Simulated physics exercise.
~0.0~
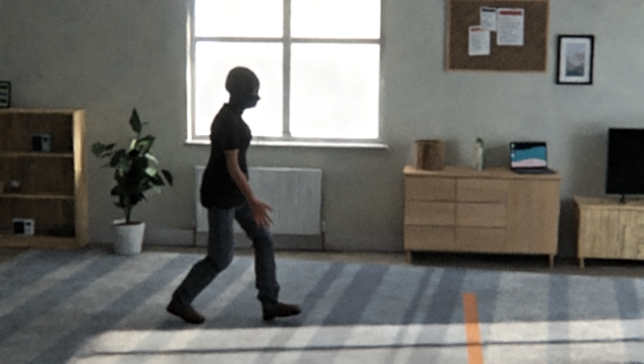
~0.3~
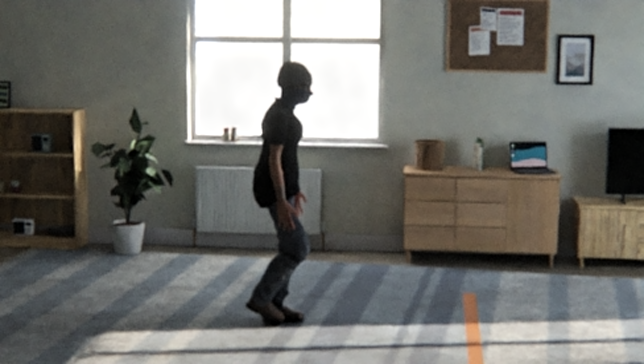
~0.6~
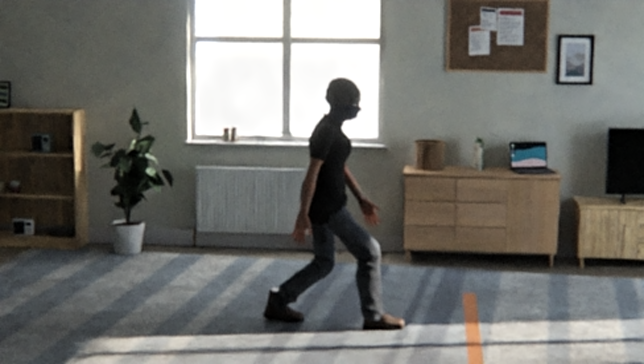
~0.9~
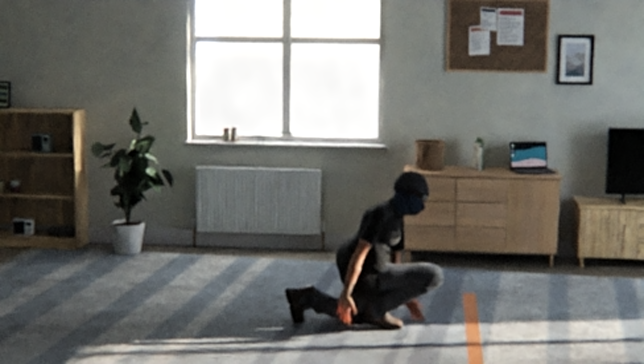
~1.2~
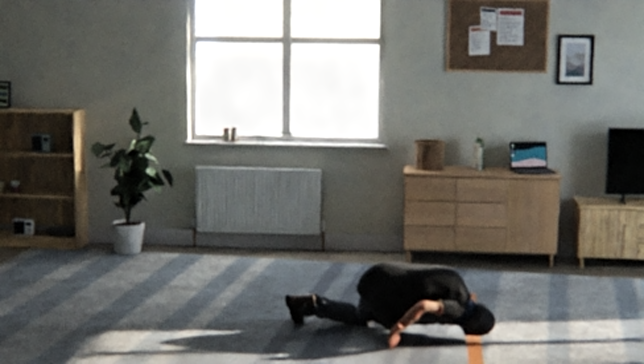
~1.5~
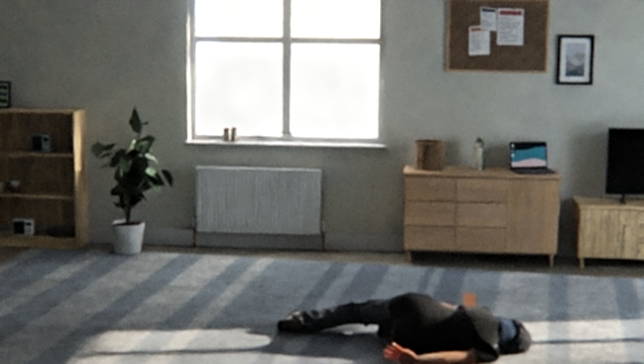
A dark-clothed person in a cap walks rightward across a grey-blue striped floor in a sunlit room, seen from the side by a still camera. Behind are a bright window above a white radiator, a potted plant and wooden shelf at left, and a wooden cabinet with a laptop beneath a corkboard at right. The person strides towards an orange tape strip, then sinks low with knees bent and hands near the floor. The torso pitches forward and the head drops down by the tape. Finally the person lies stretched out, head beyond the tape, hips short of it.
